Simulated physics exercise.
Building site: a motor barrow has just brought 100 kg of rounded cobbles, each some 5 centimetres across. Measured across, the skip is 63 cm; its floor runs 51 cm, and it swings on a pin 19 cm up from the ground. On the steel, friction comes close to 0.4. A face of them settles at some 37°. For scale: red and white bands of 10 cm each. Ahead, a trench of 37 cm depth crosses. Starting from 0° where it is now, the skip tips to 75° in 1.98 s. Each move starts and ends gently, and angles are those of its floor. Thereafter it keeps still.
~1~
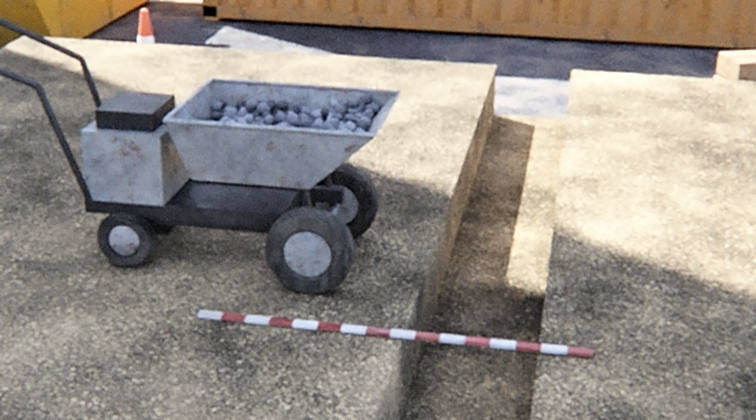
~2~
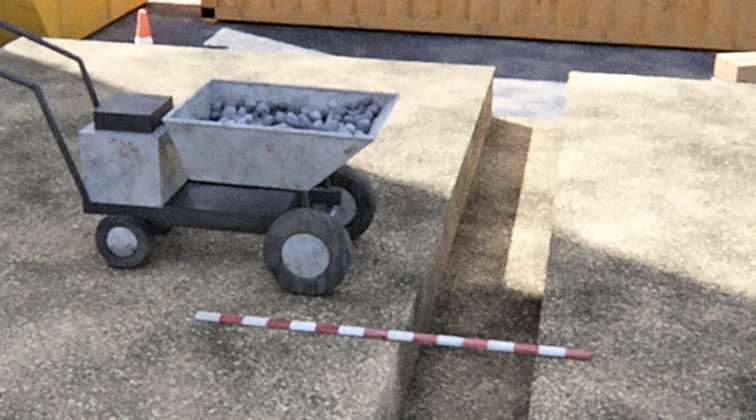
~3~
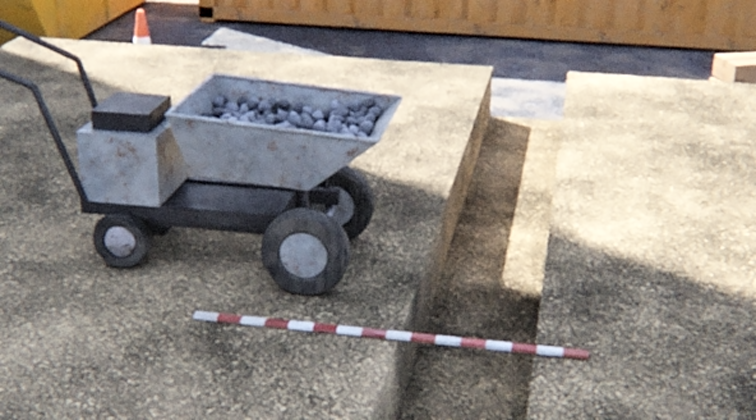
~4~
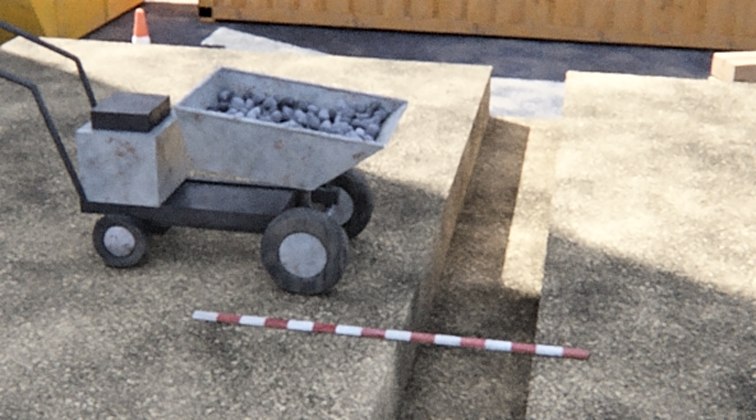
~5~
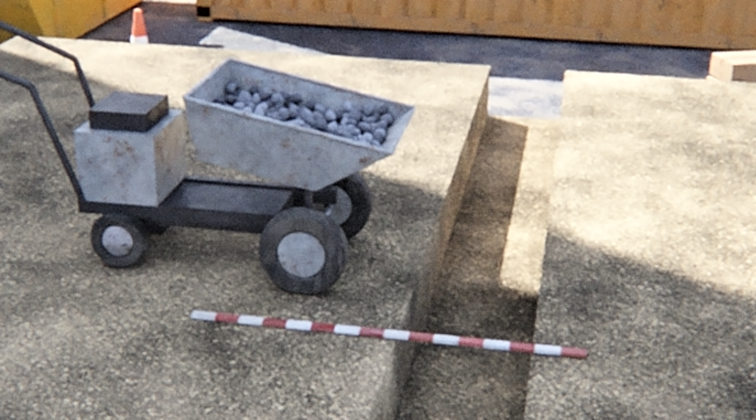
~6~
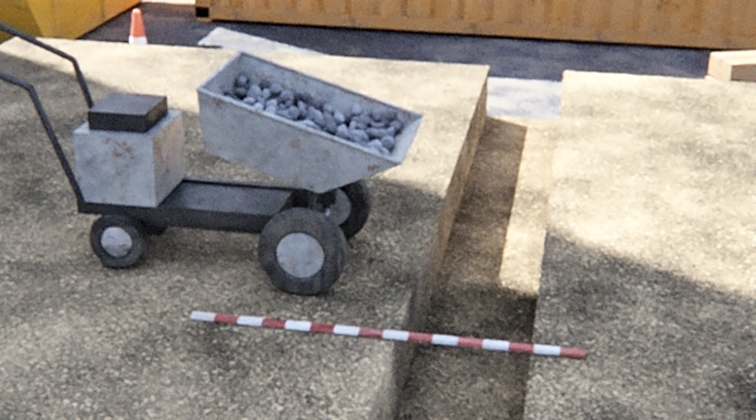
To begin with, a small motor barrow stands beside a narrow trench, its grey skip level and loaded with rounded cobbles, a red and white pole lying in front. The skip then tilts gradually, its back end rising and its lip dipping toward the right, while the wheeled base stays put.
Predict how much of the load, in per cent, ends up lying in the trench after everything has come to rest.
Roughly 100 per cent of it.
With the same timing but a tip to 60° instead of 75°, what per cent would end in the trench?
Trench share: Approx. 100%.
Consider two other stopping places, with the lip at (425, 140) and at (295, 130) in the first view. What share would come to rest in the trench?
Roughly 75 in a hundred, then 55 in a hundred.
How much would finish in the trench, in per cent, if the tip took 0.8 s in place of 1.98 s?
With that change, it comes to around 100 per cent.
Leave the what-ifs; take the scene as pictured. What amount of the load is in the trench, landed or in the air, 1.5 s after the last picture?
By that moment, roughly 85 per cent of the load.
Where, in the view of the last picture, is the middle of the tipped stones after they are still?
Look at roughly (495, 344).
Then, 0.9 s after the last picture the floor is at 63°, 97 % in the skip, 3 % in the trench; the foremost stones are at (475, 266).
Then, 1.5 s after the last picture the floor is at 75°, 13 % in the skip, 87 % in the trench; the foremost stones are at (530, 330).
Then, 1.8 s after the last picture the floor is at 75°, 0 % in the skip, 100 % in the trench; the foremost stones are at (530, 337).
Then, 3.8 s after the last picture the floor is at 75°, 0 % in the skip, 100 % in the trench; the foremost stones are at (530, 345).
